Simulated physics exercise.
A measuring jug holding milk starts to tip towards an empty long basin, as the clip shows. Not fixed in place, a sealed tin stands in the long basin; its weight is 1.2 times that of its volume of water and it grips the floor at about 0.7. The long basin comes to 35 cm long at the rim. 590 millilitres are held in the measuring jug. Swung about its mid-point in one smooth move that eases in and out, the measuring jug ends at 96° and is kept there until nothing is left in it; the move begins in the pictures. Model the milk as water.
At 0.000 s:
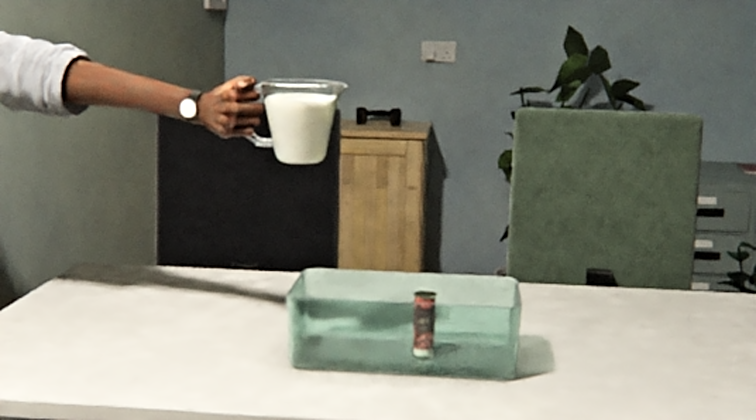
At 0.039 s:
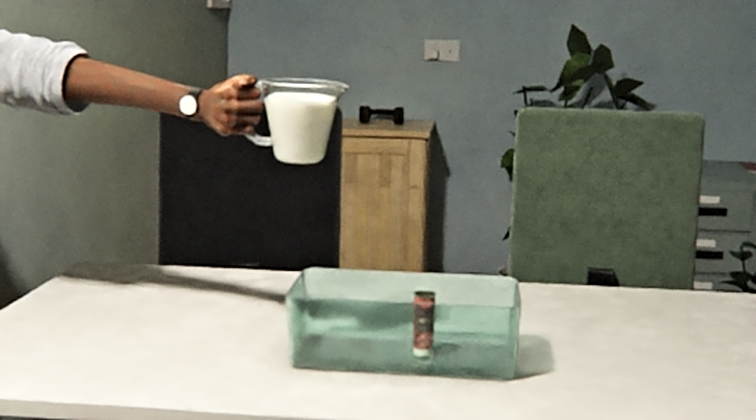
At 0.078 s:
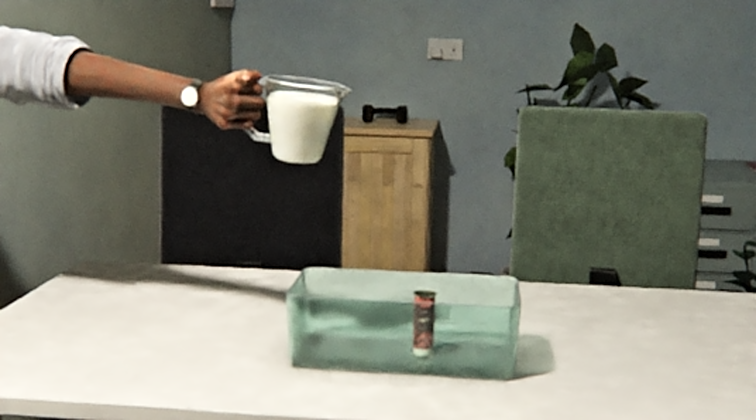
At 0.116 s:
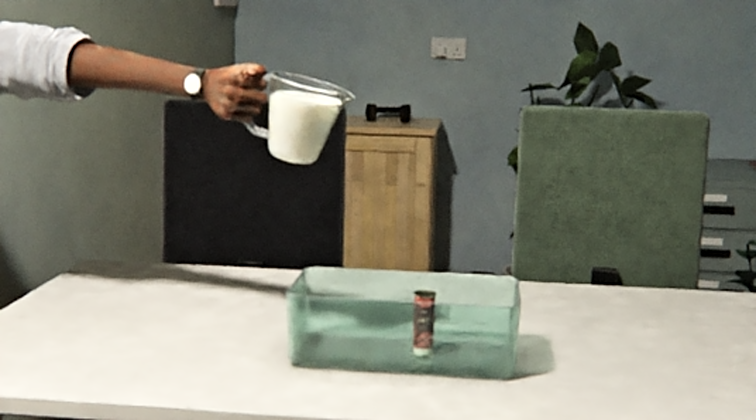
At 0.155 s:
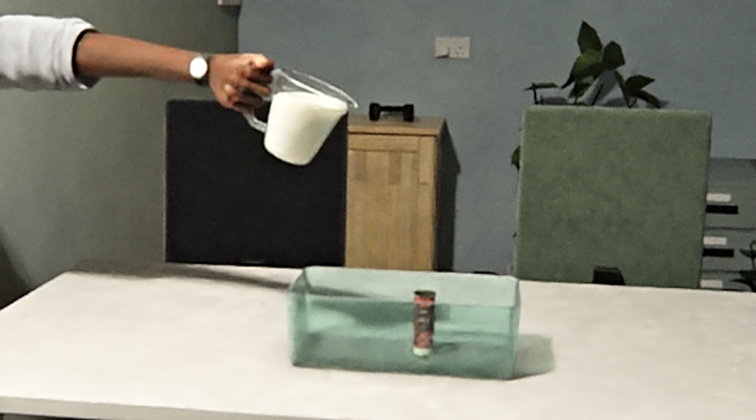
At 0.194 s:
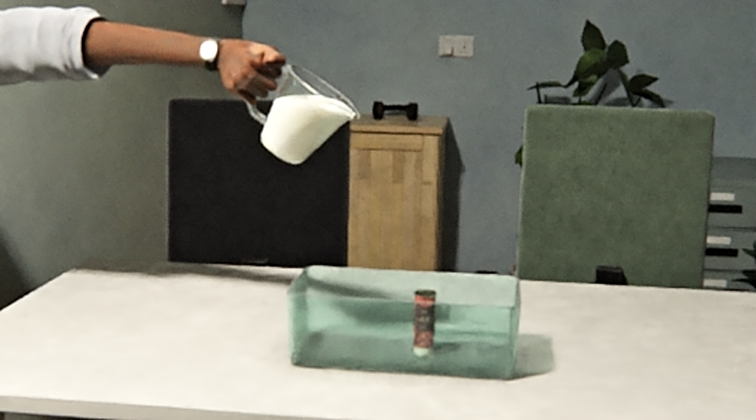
We see a hand wearing a watch hold a glass jug of milk above a long clear basin with a small tin in it on a white table, then steadily tilt the jug to the right.
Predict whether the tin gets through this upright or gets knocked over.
It tilts over.
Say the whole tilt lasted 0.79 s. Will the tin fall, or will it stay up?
Then the tin tumbles.
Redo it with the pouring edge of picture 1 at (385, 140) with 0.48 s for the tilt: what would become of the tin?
After that, the tin overturns.
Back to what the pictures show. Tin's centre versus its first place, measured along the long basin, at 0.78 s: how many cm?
The tin is about 9 cm from where it started.
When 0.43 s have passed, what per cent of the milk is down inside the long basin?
About 2 per cent.
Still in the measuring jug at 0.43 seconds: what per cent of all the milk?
Near 46 in a hundred.
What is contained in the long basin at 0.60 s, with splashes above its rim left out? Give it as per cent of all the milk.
Close to 58 in a hundred.
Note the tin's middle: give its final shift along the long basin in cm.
Around 9.0 cm.
By 0.43 s the tilt is 93° and 47 per cent is still to pour; the tin stands where it began.
By 0.60 s the tilt is 96° and 12 per cent is still to pour; the tin leans 9°.
By 0.78 s the tilt is 96° and 2 per cent is still to pour; the tin lies on its side.
By 0.98 s the tilt is 96° and 0 per cent is still to pour; the tin lies on its side.
At rest the tin lies on its side.
